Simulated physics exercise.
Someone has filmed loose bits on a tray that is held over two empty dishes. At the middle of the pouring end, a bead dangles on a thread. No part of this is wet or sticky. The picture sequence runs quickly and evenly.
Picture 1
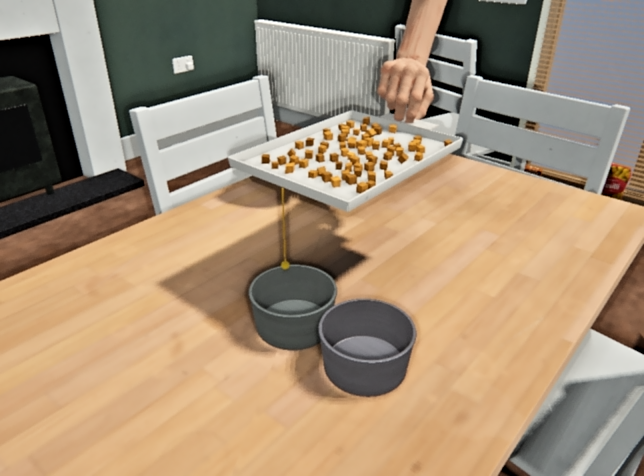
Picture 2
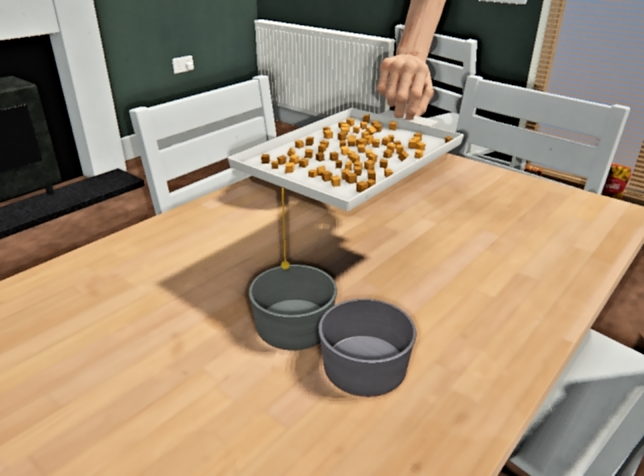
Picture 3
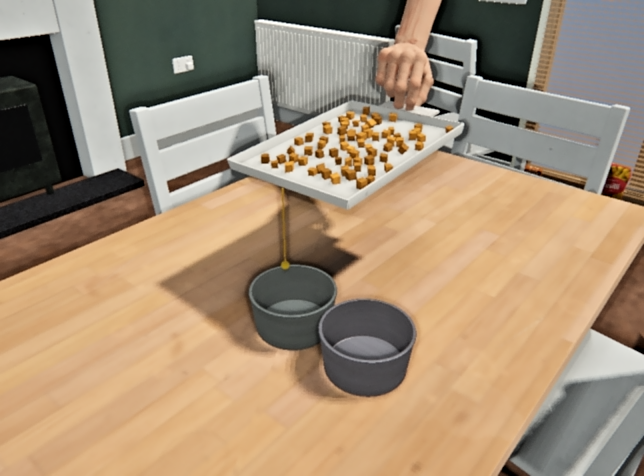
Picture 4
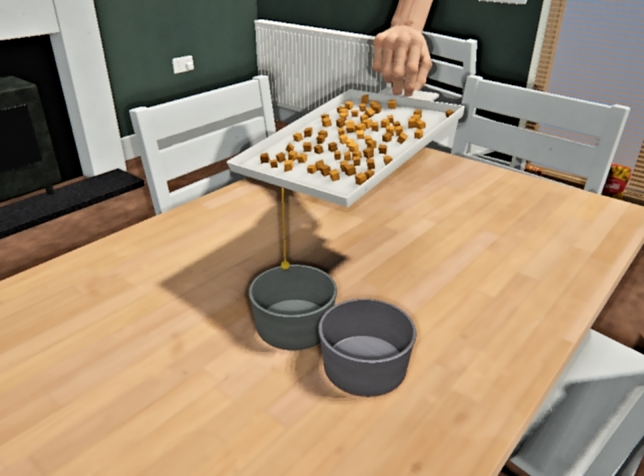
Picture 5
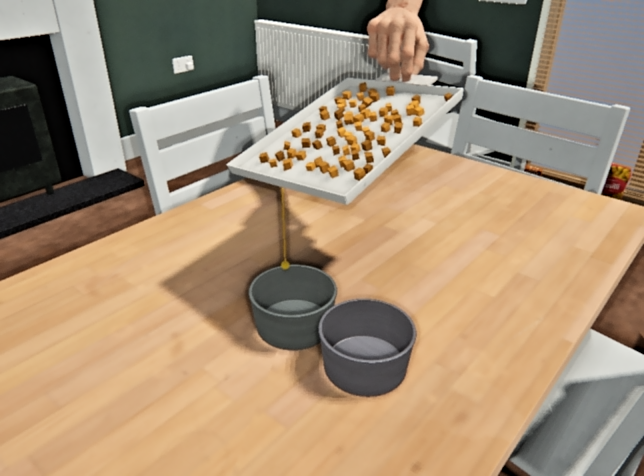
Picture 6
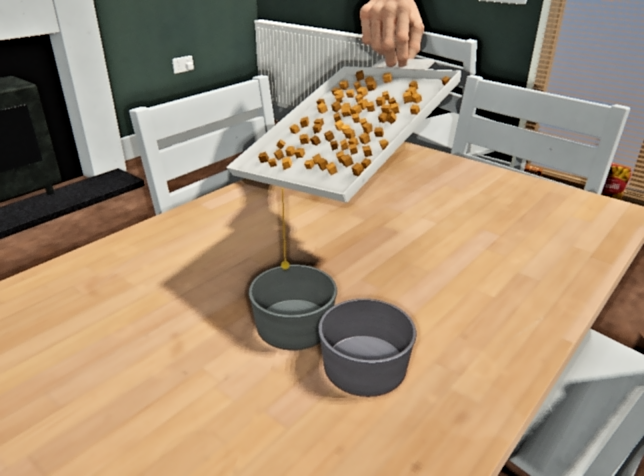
A hand reaches in over a pale wooden table in a room with dark green walls, white chairs and a radiator, seen from slightly above by a still camera. It holds a white tray of brown cubes above two empty grey dishes, a yellow bead hanging on a thread. The hand rises and shifts left, steadily tilting the tray toward its near left corner.
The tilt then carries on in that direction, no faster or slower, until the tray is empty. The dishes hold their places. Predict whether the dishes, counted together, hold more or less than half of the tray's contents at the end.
The dishes will catch only a minority of the load.
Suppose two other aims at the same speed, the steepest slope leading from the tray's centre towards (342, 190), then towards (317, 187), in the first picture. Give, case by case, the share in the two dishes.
Near 70 % and, after that, 60 %.
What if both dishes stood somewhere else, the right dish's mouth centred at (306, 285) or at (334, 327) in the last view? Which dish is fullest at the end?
In the first try it's the leftmost dish, and in the second it's the leftmost dish.
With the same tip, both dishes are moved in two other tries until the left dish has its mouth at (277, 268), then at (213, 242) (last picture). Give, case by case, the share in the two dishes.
In order, 30 % and 60 %.
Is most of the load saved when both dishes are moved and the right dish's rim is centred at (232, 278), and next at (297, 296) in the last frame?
So that's a greater portion the first time round, a greater portion the second.
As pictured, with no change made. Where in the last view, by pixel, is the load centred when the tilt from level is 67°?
The centre of the load shows up near (258, 163) in the last view.
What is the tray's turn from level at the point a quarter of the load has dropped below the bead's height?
Close to 80 degrees, I reckon.
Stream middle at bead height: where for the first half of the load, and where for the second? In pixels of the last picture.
I'd place the first part at (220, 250) and the rest at (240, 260).
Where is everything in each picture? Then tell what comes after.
In the first frame, corners of the pouring end at (230, 157) and (348, 201), level; middle of the load at (361, 151), croutons; left dish at (264, 324); right dish at (338, 369); bead on its thread at (285, 265).
In the second frame, corners of the pouring end at (230, 157) and (348, 200), level; middle of the load at (361, 149).
In the third frame, corners of the pouring end at (230, 159) and (347, 199), tipped barely, lowest at the left corner; middle of the load at (361, 144).
In the fourth frame, corners of the pouring end at (229, 161) and (346, 196), tipped a little, lowest at the left corner; middle of the load at (360, 135).
In the fifth frame, corners of the pouring end at (229, 164) and (345, 194), tipped clearly, lowest at the left corner; middle of the load at (359, 127).
In the sixth frame, corners of the pouring end at (229, 166) and (343, 193), tipped clearly, lowest at the left corner; middle of the load at (356, 119); left dish at (264, 324); right dish at (338, 369).
Soon after the last picture, tray tipped steeply; nearly all on the tray; a small part in the air.
A little later, tray tipped past a quarter turn; about half on the tray; a stray few in the left dish; about half outside both; a small part in the air.
Later still, tray tipped past a quarter turn; a small part in the left dish; nearly all outside both.
At rest, tray tipped past a quarter turn; none in the right dish; a small part in the left dish; nearly all outside both.
